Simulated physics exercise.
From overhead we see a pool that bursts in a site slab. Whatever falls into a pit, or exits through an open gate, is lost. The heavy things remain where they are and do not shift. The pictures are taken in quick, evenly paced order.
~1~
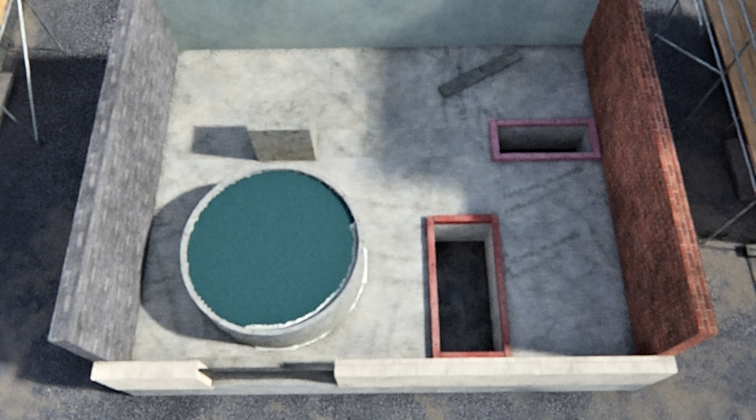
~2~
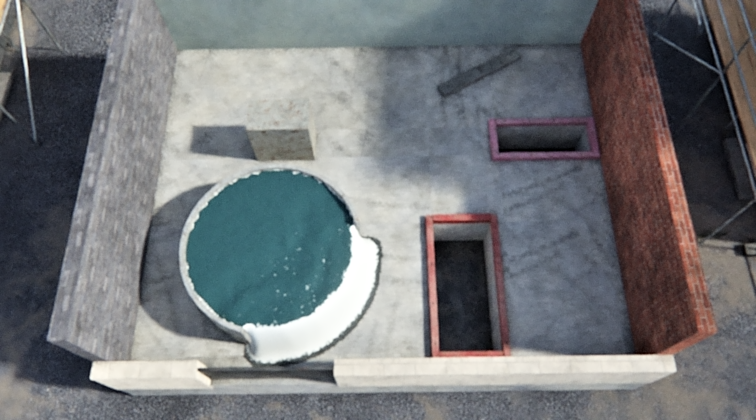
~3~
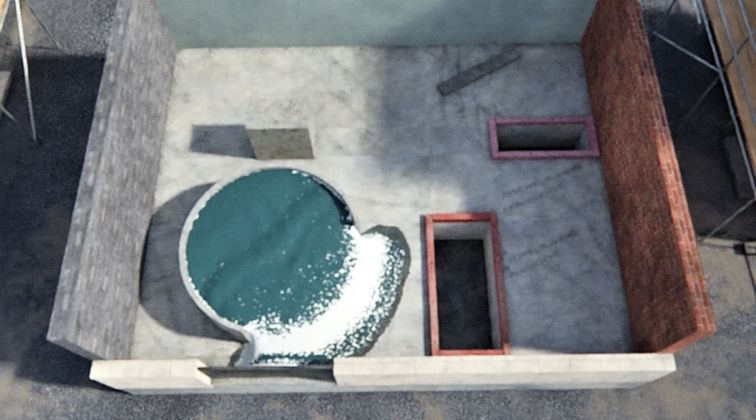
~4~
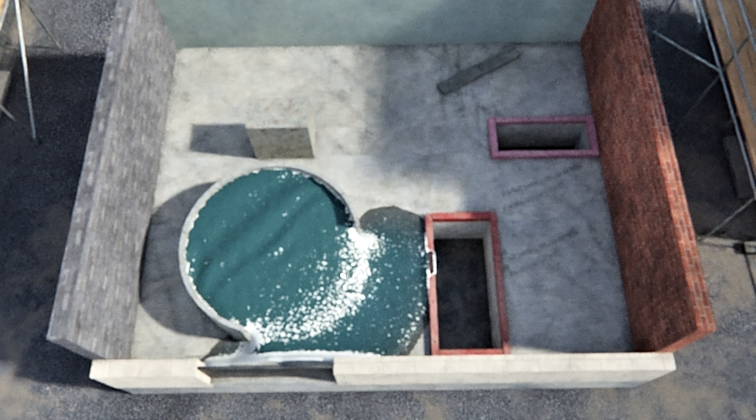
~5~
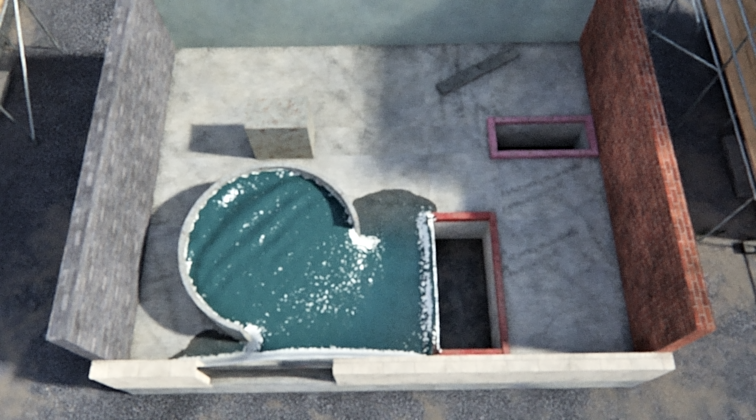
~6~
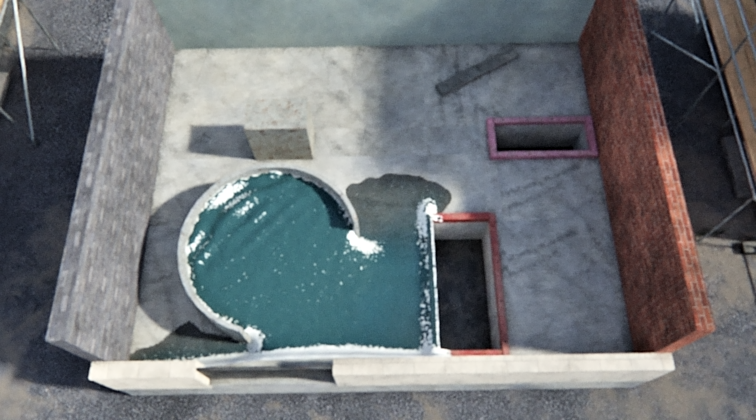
In a walled concrete yard, a round pool of teal water burst open at its lower right side, and foaming water rushed across the floor to a red-edged pit and spread along the front wall.
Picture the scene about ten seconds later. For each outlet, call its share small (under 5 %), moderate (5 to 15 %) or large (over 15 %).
The gate - small, the red pit - large, the pink pit - small.
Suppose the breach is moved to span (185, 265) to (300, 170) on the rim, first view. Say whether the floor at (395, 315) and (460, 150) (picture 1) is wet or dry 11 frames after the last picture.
In order: Spared and swamped.
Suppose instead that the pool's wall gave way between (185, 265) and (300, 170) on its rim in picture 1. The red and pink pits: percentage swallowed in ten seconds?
Red 4 %, pink 8 %.
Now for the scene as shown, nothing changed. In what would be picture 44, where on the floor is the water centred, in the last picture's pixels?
At roughly (334, 225).
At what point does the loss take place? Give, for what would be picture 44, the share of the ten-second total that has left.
Close to 100 per cent, I'd say.
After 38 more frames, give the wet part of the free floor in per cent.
Around 90 percent.
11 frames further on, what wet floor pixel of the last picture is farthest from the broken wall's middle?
The flood front should get to about (497, 80).
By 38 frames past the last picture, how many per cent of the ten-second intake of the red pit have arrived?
Around 100 in a hundred.
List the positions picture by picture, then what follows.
The first picture shows the round pool at (273, 246) is whole and still.
In the second picture, water pours out at (335, 315) and has run to (249, 354).
In the third picture, water pours out at (335, 314) and has run to a hidden place.
In the fourth picture, the front is at a hidden place, out from the gap at (335, 314).
In the fifth picture, the front is at a hidden place, out from the gap at (334, 315).
In the sixth picture, water pours out at (334, 316) and has run to a hidden place.
A moment on, water covers 25 % of the floor; the gate 0 %, the red pit 13 %, the pink pit 0 %.
Next, water covers 30 % of the floor; the gate 0 %, the red pit 28 %, the pink pit 0 %.
Then, water covers 60 % of the floor; the gate 0 %, the red pit 41 %, the pink pit 0 %.
Later, water covers 90 % of the floor; the gate 0 %, the red pit 45 %, the pink pit 0 %.
In the end, water covers 95 % of the floor; the gate 0 %, the red pit 46 %, the pink pit 0 %.
